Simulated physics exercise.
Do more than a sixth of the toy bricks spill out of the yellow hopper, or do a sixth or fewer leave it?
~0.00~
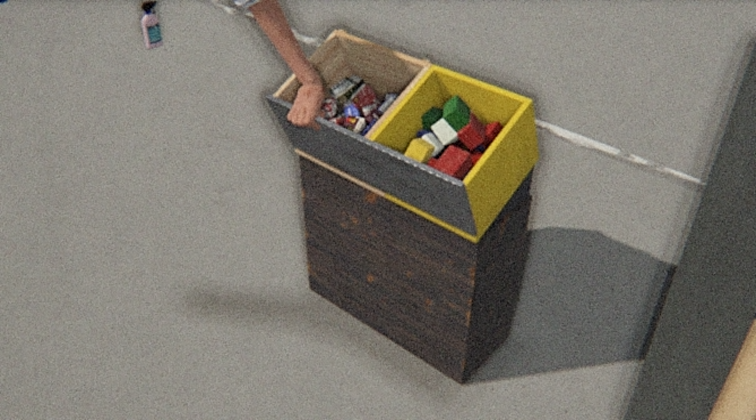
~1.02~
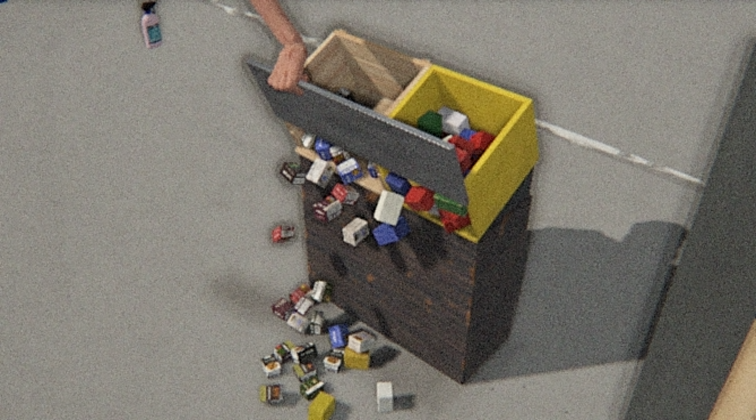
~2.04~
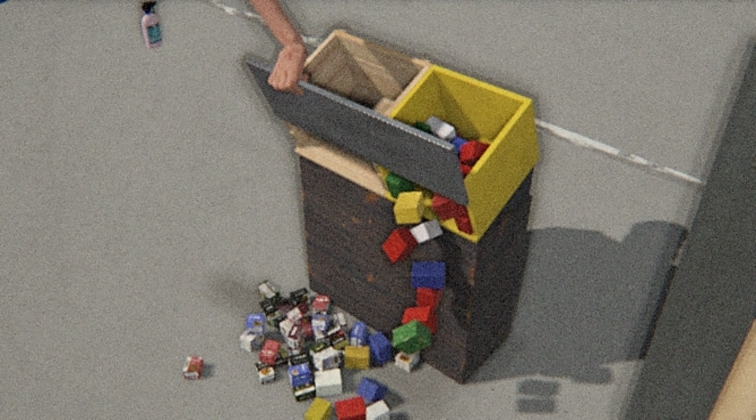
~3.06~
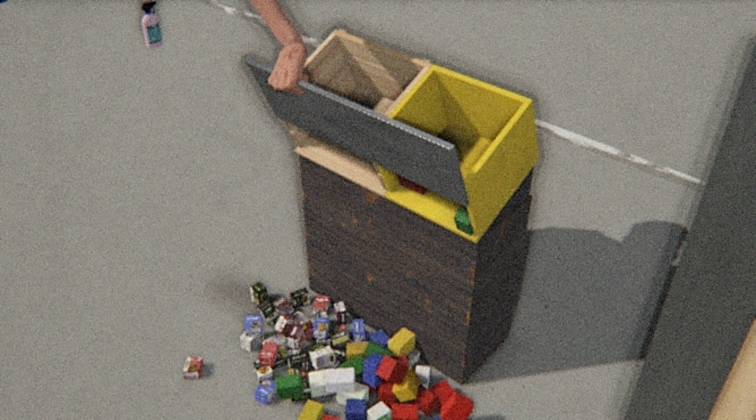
More than a sixth of them spill out. Nearly all the bricks leave the yellow hopper, and only a couple are left inside.
